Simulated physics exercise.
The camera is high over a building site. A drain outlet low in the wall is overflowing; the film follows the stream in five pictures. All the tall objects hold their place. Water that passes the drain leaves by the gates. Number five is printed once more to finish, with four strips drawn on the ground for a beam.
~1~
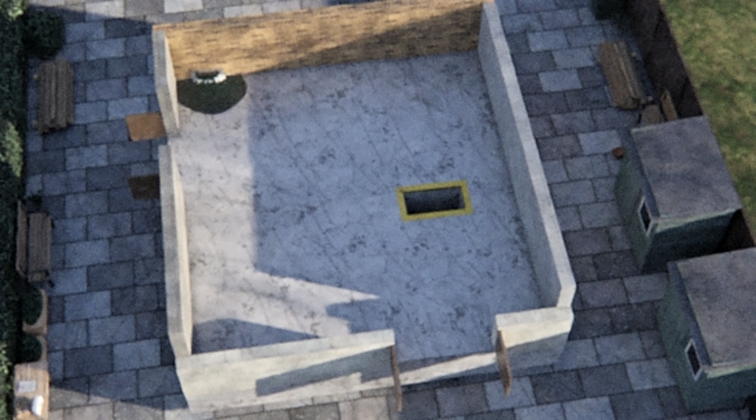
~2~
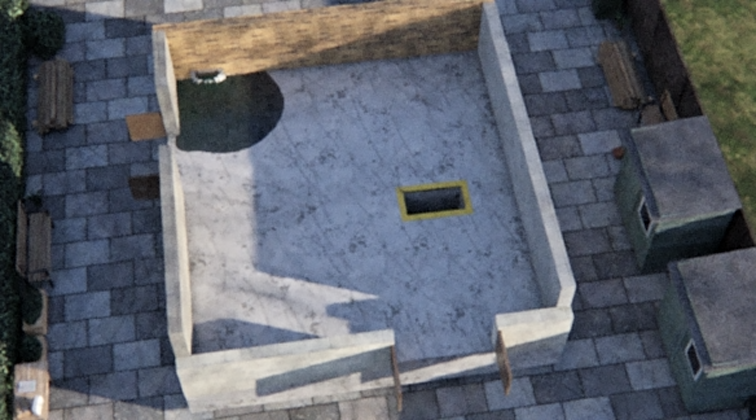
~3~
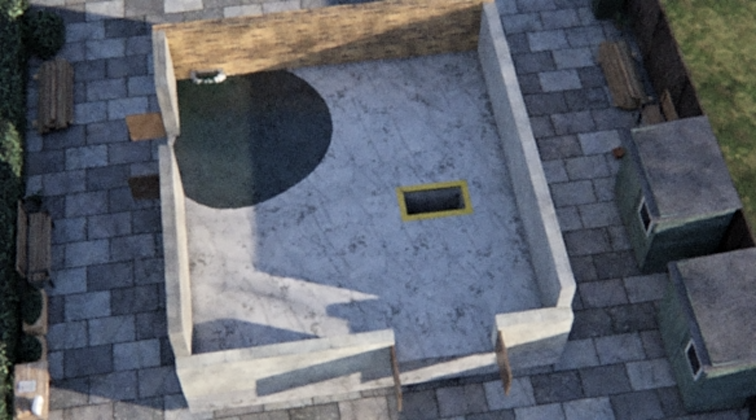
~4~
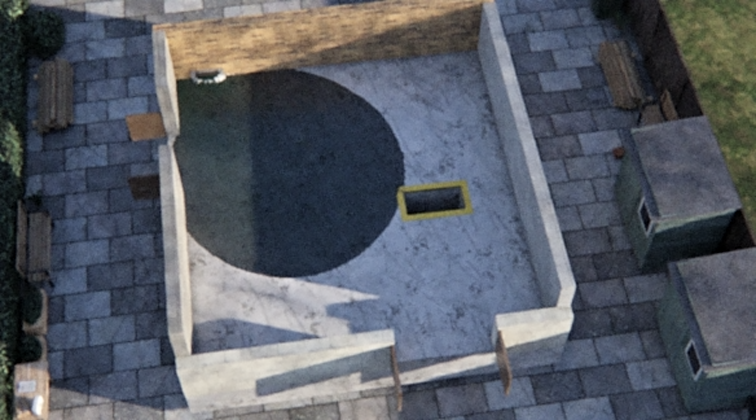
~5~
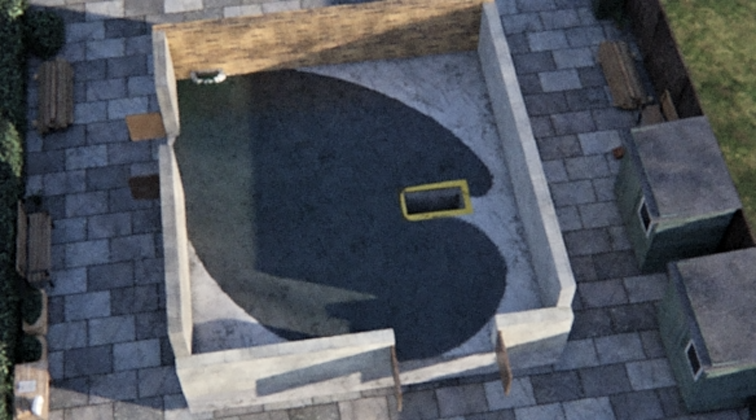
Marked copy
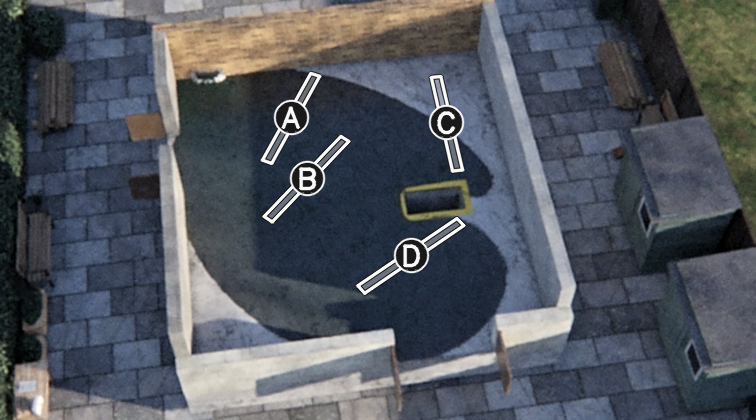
To begin with, a small dark patch of water lies by the outfall in the upper left corner of a walled, pale-floored site. It spreads right and downward across the floor, reaching the edge of the yellow gully. Finally it wraps around the gully, which takes in water, and covers most of the floor.
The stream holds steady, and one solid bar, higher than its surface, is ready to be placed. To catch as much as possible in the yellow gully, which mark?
Choose D.
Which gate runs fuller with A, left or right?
The right gate.
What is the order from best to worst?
D, C, B, A.
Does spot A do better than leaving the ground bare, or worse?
It is worse.
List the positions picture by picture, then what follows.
Outfall at (207, 74); yellow gully at (434, 200); open gate at (442, 344); open gate at (181, 163); water covers 3 % of the ground and shows as far out as (205, 110); yellow gully still dry.
Water covers 9 % of the ground and shows as far out as (260, 137); yellow gully still dry.
Water covers 20 % of the ground and shows as far out as (263, 197); yellow gully still dry.
Water covers 41 % of the ground and shows as far out as (312, 273); yellow gully still dry.
Water covers 68 % of the ground and shows as far out as (489, 304); yellow gully taking water.
On the marked copy, A from (267, 161) to (315, 74); B from (268, 219) to (344, 138); C from (457, 170) to (436, 76); D from (361, 289) to (460, 222).
With A, about 9 % of the stream runs into the yellow gully, about 90 % out by the gates.
With B, about 12 % of the stream runs into the yellow gully, about 86 % out by the gates.
With C, about 30 % of the stream runs into the yellow gully, about 68 % out by the gates.
With D, about 51 % of the stream runs into the yellow gully, about 46 % out by the gates.
